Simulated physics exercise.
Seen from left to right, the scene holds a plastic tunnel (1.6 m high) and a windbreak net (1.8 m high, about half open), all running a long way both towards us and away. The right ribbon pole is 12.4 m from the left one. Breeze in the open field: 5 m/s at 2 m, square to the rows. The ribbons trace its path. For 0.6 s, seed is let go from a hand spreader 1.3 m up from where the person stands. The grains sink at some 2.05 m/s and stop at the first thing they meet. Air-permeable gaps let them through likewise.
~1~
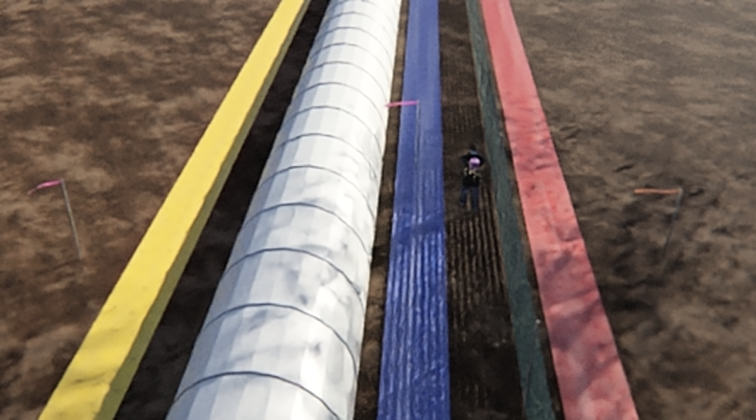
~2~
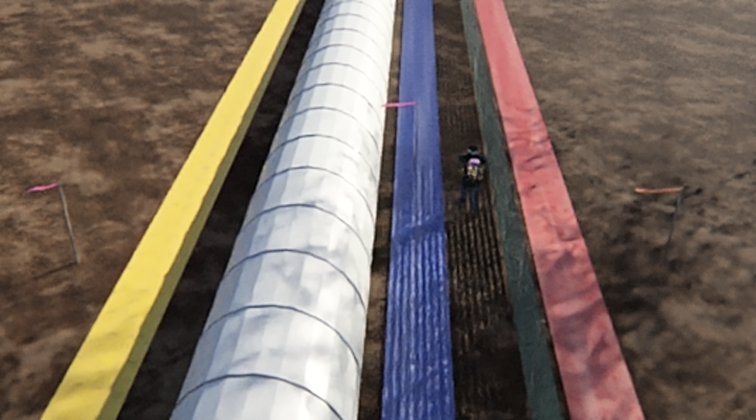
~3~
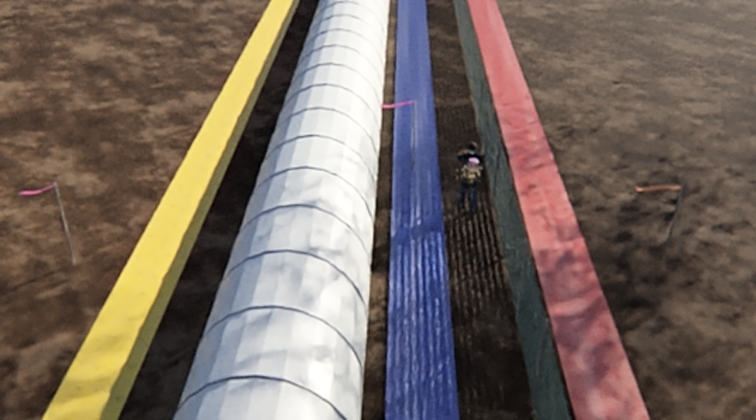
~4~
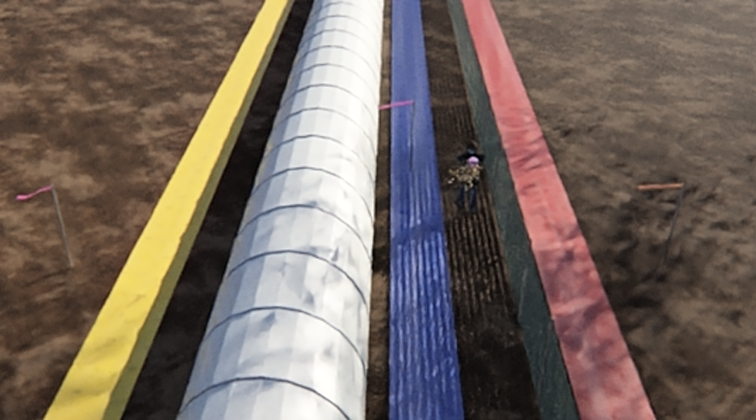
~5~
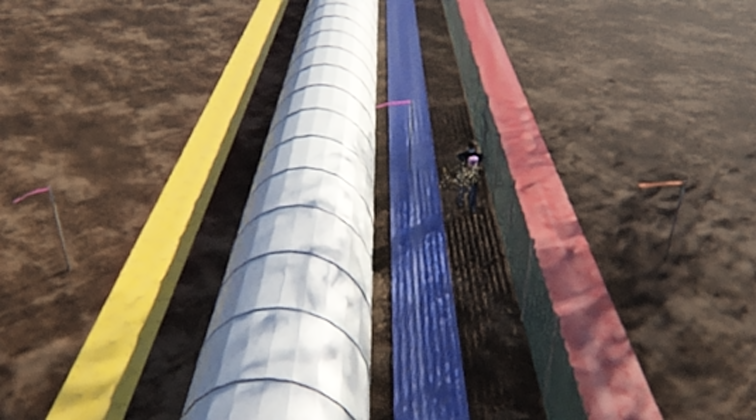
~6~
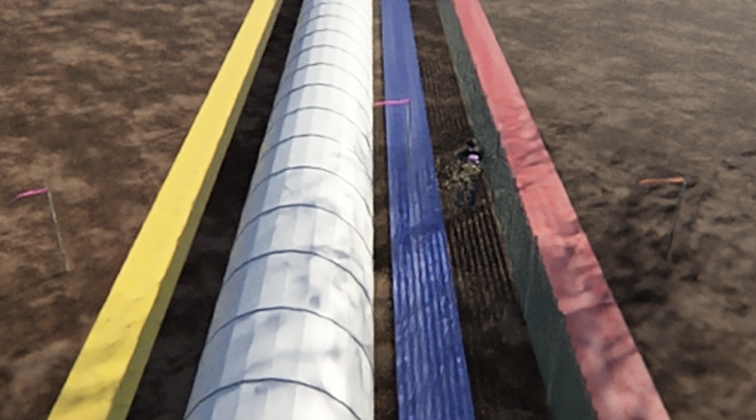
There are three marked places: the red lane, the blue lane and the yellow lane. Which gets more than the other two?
Blue.
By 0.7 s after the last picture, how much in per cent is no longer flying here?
Some 45 per cent.
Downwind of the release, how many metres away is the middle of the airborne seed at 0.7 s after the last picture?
That distance is some 1.0 m.
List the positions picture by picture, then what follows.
The left ribbon ends at (29, 193), leaning 65 degrees to the left, the seed in the air spans x = 465 to 485 around y = 170 and it comes from (474, 169), in the first picture.
The right ribbon ends at (636, 191), leaning 85 degrees to the left, the seed in the air spans x = 465 to 480 around y = 170, the red one passes (562, 261), the blue one passes (418, 256) and the yellow one passes (167, 246), in the second picture.
The inner ribbon ends at (379, 106), leaning 85 degrees to the left, the seed in the air spans x = 460 to 480 around y = 175 and the top of the plastic tunnel crosses (310, 155), in the third picture.
The left ribbon ends at (17, 197), leaning 70 degrees to the left, the seed in the air spans x = 455 to 480 around y = 175, the red one passes (544, 201), the blue one passes (416, 198) and the yellow one passes (189, 193), in the fourth picture.
The right ribbon ends at (640, 186), leaning 85 degrees to the left and the seed in the air spans x = 445 to 475 around y = 175, in the fifth picture.
The inner ribbon ends at (374, 105), leaning 85 degrees to the left, the seed in the air spans x = 435 to 475 around y = 175 and the top of the windbreak net crosses (505, 148), in the sixth picture.
Then, 0.7 s after the last picture, 44 % is no longer flying here, and 0 % lies on the red lane, 31 % on the blue lane and 0 % on the yellow lane; the middle of what still flies is 0.5 m above the low ground, near (424, 201).
Then, 1.5 s after the last picture, 93 % is no longer flying here, and 0 % lies on the red lane, 64 % on the blue lane and 0 % on the yellow lane.
Then, 3.0 s after the last picture, 100 % is no longer flying here, and 0 % lies on the red lane, 65 % on the blue lane and 0 % on the yellow lane.
Then, 7.5 s after the last picture, 100 % is no longer flying here, and 0 % lies on the red lane, 65 % on the blue lane and 0 % on the yellow lane.
Then, 44.5 s after the last picture, 100 % is no longer flying here, and 0 % lies on the red lane, 65 % on the blue lane and 0 % on the yellow lane.
